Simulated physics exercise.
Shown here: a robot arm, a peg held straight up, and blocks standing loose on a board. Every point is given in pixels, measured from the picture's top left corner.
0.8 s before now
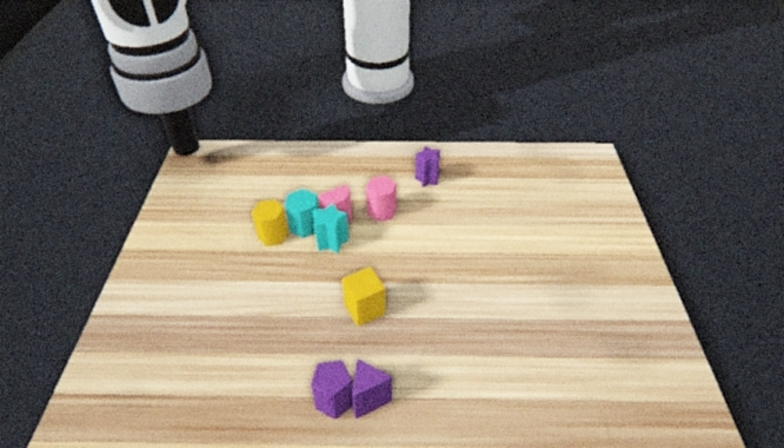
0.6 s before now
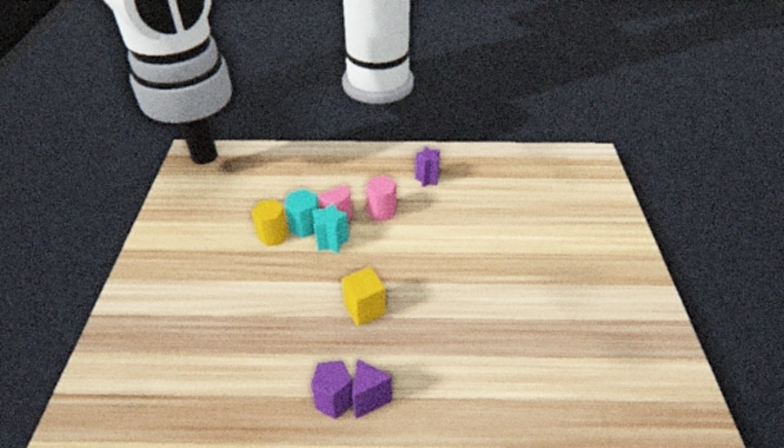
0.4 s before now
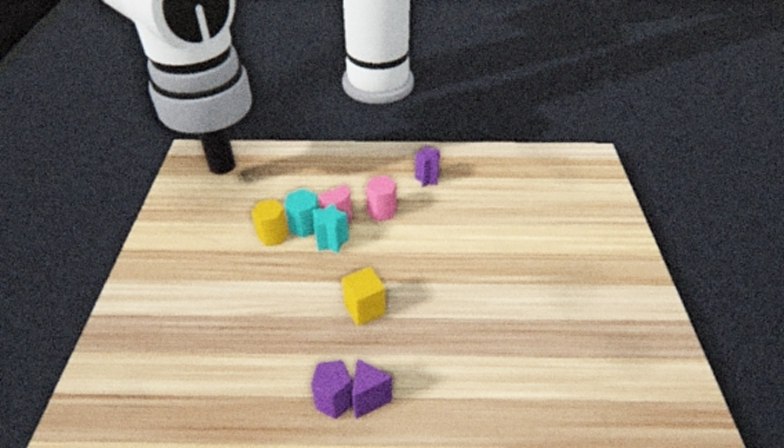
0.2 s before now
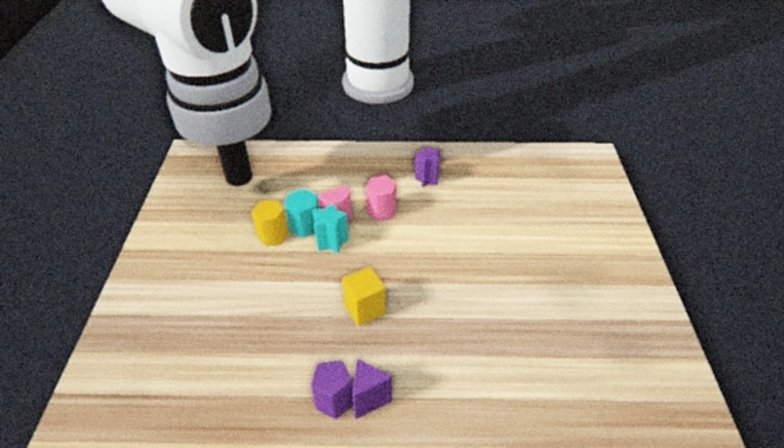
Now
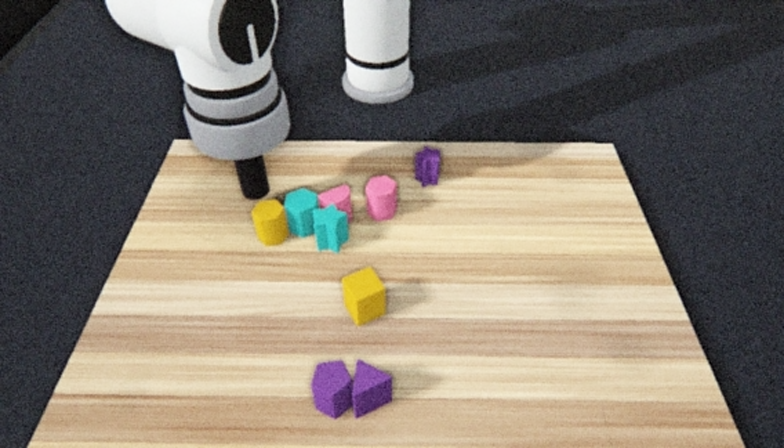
In this clip, a robot arm holding a dark upright peg moves right and toward the viewer over a wooden board, nearing a cluster of yellow, turquoise and pink blocks, while all the blocks stay still.
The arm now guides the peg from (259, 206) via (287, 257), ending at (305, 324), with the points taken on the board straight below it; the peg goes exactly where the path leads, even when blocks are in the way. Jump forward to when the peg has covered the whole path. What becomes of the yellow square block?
Right where it was.
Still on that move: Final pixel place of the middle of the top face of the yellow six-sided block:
That would be at about pixel (312, 323).
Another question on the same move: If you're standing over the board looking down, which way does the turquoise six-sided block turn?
From above, counter-clockwise.
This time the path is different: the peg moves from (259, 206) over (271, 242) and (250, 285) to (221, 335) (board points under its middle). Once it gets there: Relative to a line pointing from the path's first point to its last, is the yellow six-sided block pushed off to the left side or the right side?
Seen from start to end, it moves left.
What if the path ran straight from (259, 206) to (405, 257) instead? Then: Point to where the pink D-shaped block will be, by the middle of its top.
It should be at about (365, 199).
The first path, step by step. One third of the way, peg at (278, 223); yellow six-sided block at (278, 232); turquoise six-sided block at (305, 203), turned 25° anticlockwise; turquoise star at (331, 216).
Two thirds of the way, peg at (289, 263); yellow six-sided block at (294, 274); turquoise six-sided block at (305, 203), turned 30° anticlockwise; turquoise star at (331, 216).
At the end, peg at (302, 309); yellow six-sided block at (312, 323), turned 15° anticlockwise; turquoise six-sided block at (305, 203), turned 30° anticlockwise; turquoise star at (331, 216); yellow square block unmoved.
